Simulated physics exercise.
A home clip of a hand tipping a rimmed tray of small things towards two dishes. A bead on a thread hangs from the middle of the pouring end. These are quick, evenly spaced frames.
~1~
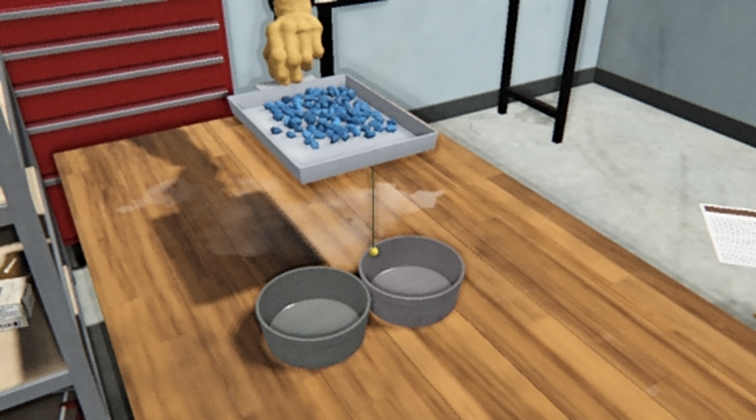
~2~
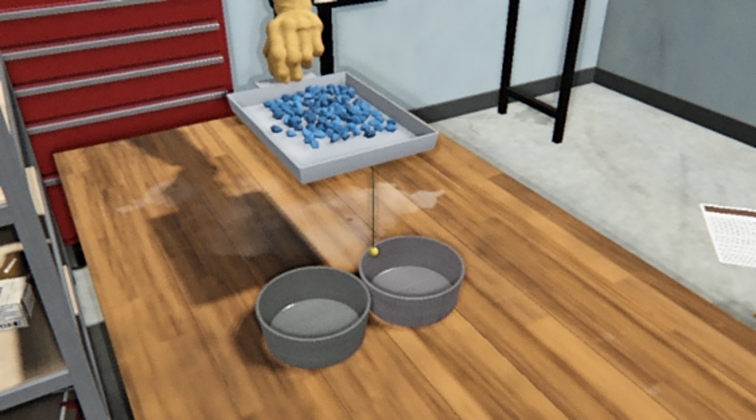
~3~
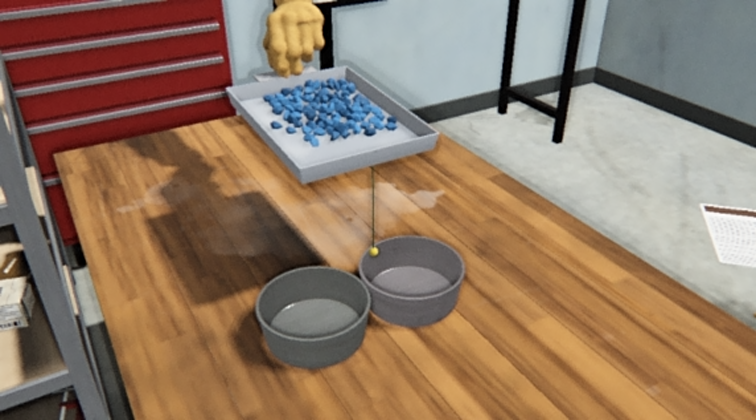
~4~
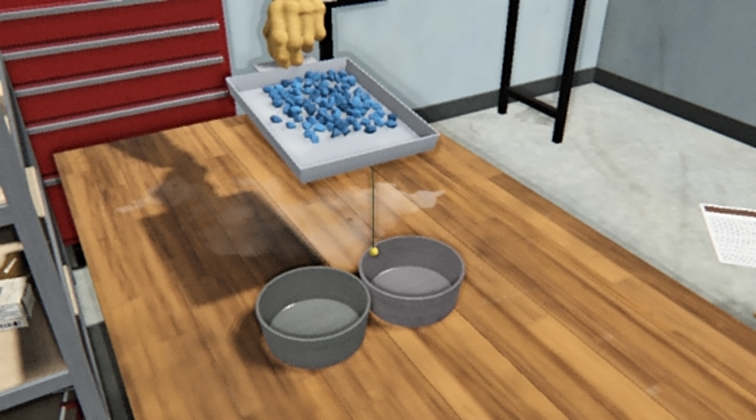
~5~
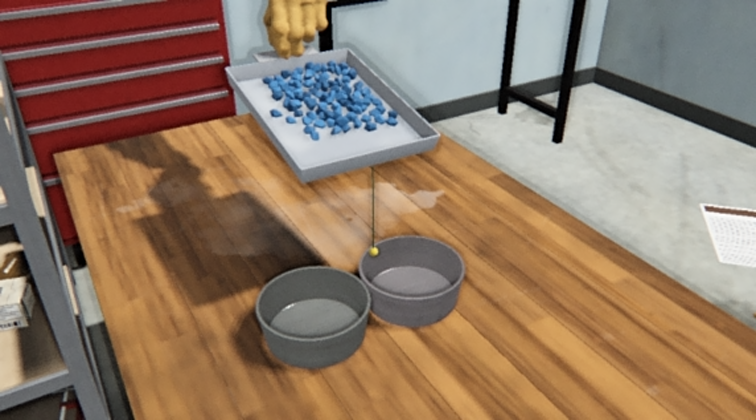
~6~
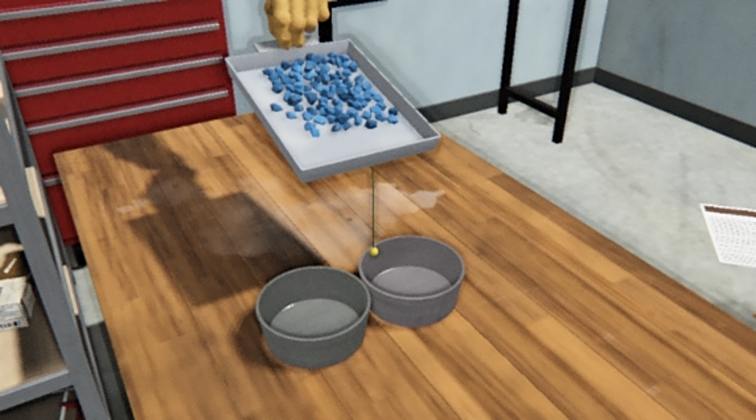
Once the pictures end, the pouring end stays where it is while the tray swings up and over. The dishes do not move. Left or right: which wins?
More goes to the right-hand dish.
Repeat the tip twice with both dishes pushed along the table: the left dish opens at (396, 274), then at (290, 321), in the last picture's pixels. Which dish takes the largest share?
First the left one, then the dish on the right.
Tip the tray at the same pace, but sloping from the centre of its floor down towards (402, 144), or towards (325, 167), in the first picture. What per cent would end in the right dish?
The first gives 60 %, the second 0 %.
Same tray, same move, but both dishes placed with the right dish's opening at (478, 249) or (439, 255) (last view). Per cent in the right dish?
About 30 and 50 per cent.
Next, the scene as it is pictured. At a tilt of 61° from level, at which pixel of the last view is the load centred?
Roughly at (388, 138).
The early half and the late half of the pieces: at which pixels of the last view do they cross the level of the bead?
At about (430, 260), then at (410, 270).
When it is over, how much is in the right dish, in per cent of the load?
It comes to 70 per cent or so.
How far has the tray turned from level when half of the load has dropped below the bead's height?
Roughly 105°.
Soon after the last picture, tray tipped steeply; nearly all on the tray; a stray few in the right dish; a small part in the air.
A little later, tray tipped past a quarter turn; about half on the tray; a stray few in the left dish; about a third in the right dish; a small part outside both; about a quarter in the air.
Later still, tray tipped past a quarter turn; a small part in the left dish; about two thirds in the right dish; about a quarter outside both.
At rest, tray tipped past a quarter turn; a small part in the left dish; about two thirds in the right dish; about a quarter outside both.
